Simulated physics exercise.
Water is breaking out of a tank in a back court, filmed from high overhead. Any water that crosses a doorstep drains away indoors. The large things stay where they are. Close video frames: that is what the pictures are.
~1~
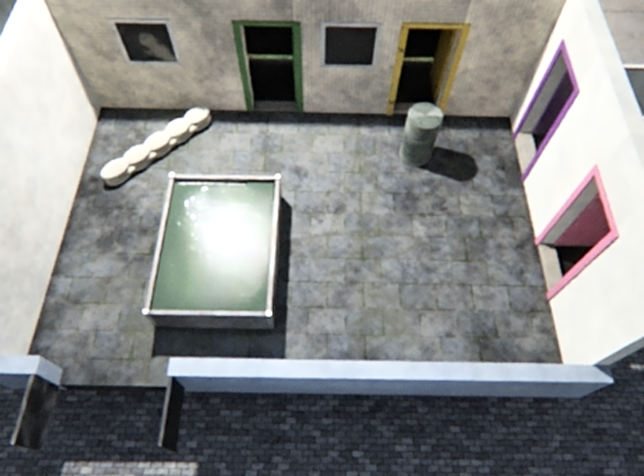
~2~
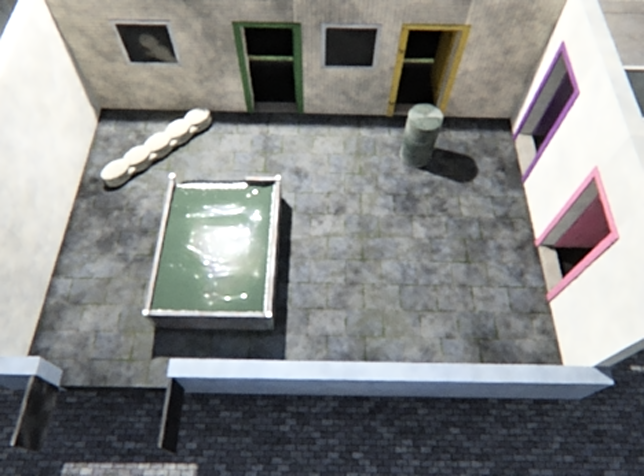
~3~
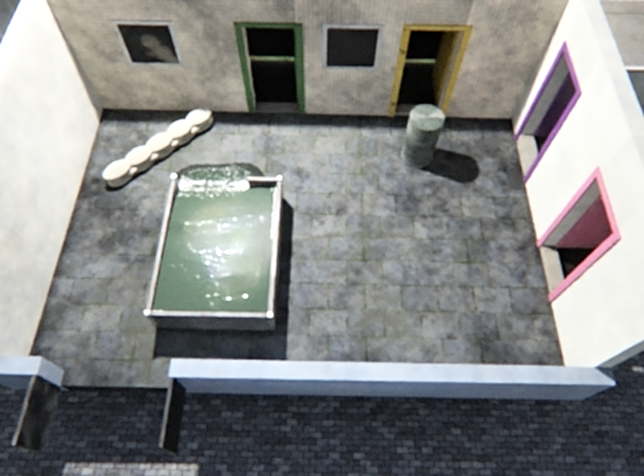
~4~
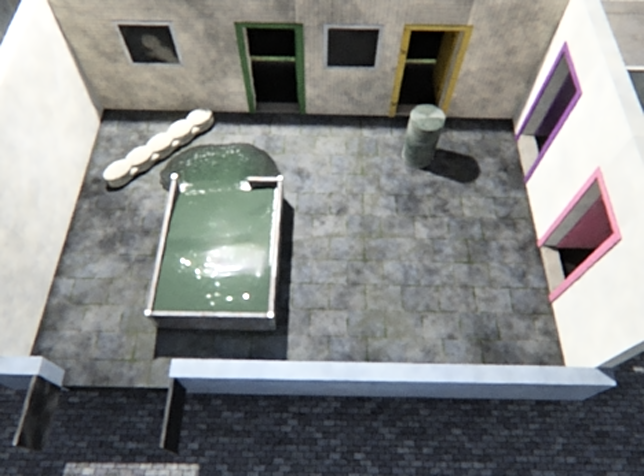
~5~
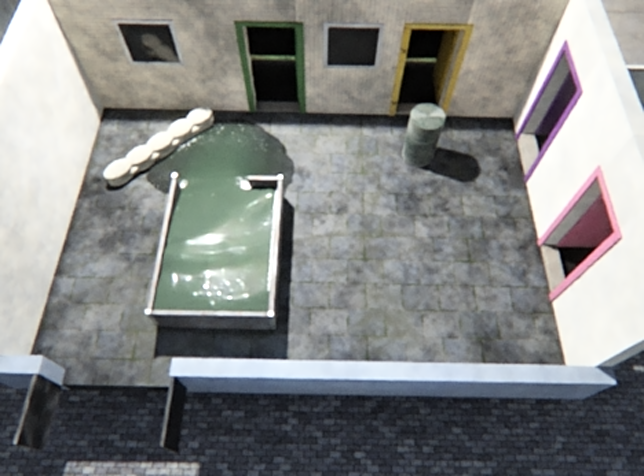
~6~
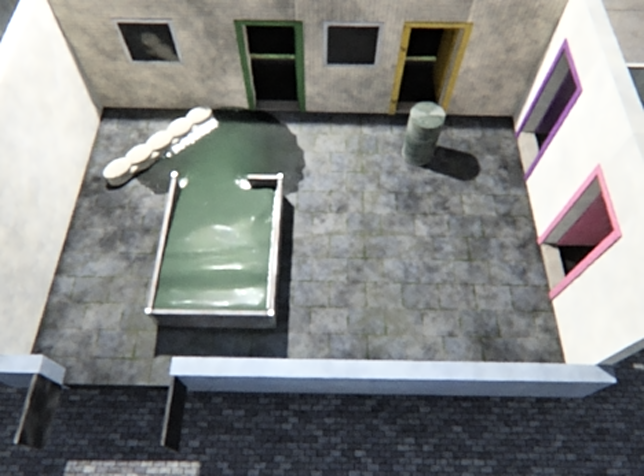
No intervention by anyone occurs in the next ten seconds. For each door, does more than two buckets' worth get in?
I expect the purple door to see two buckets at most; I expect the yellow door to see two buckets at most; I expect the pink door to see two buckets at most; I expect the green door to see over two buckets.
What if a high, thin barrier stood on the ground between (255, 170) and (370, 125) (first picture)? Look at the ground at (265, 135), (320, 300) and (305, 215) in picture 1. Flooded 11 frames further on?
Taking the points in order, they are inundated, high and dry and high and dry.
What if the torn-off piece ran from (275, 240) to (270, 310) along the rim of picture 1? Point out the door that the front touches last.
It would be the green door.
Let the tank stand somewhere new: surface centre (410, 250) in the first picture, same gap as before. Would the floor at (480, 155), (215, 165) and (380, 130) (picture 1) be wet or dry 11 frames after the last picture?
In that order: Reached by the flood, not reached, reached by the flood.
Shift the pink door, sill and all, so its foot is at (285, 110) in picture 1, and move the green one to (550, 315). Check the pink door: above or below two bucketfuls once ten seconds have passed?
My take is that the pink door gets beyond it.
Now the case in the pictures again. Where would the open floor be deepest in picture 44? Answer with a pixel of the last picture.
Near (506, 116).
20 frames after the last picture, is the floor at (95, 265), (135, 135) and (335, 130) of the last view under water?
As listed, the points end up soaked, soaked and soaked.
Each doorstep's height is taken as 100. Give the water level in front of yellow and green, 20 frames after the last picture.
Approx. 60 % then 390 %.
A moment on, water covers 15 % of the floor; the purple door not reached, the yellow door not reached, the pink door not reached, the green door over two buckets in.
Next, water covers 20 % of the floor; the purple door not reached, the yellow door not reached, the pink door not reached, the green door far over two buckets in.
Then, water covers 45 % of the floor; the purple door not reached, the yellow door wet at the sill, nothing in, the pink door not reached, the green door far over two buckets in.
Later, water covers 65 % of the floor; the purple door wet at the sill, nothing in, the yellow door wet at the sill, nothing in, the pink door wet at the sill, nothing in, the green door far over two buckets in.
In the end, water covers 85 % of the floor; the purple door wet at the sill, nothing in, the yellow door wet at the sill, nothing in, the pink door wet at the sill, nothing in, the green door far over two buckets in.
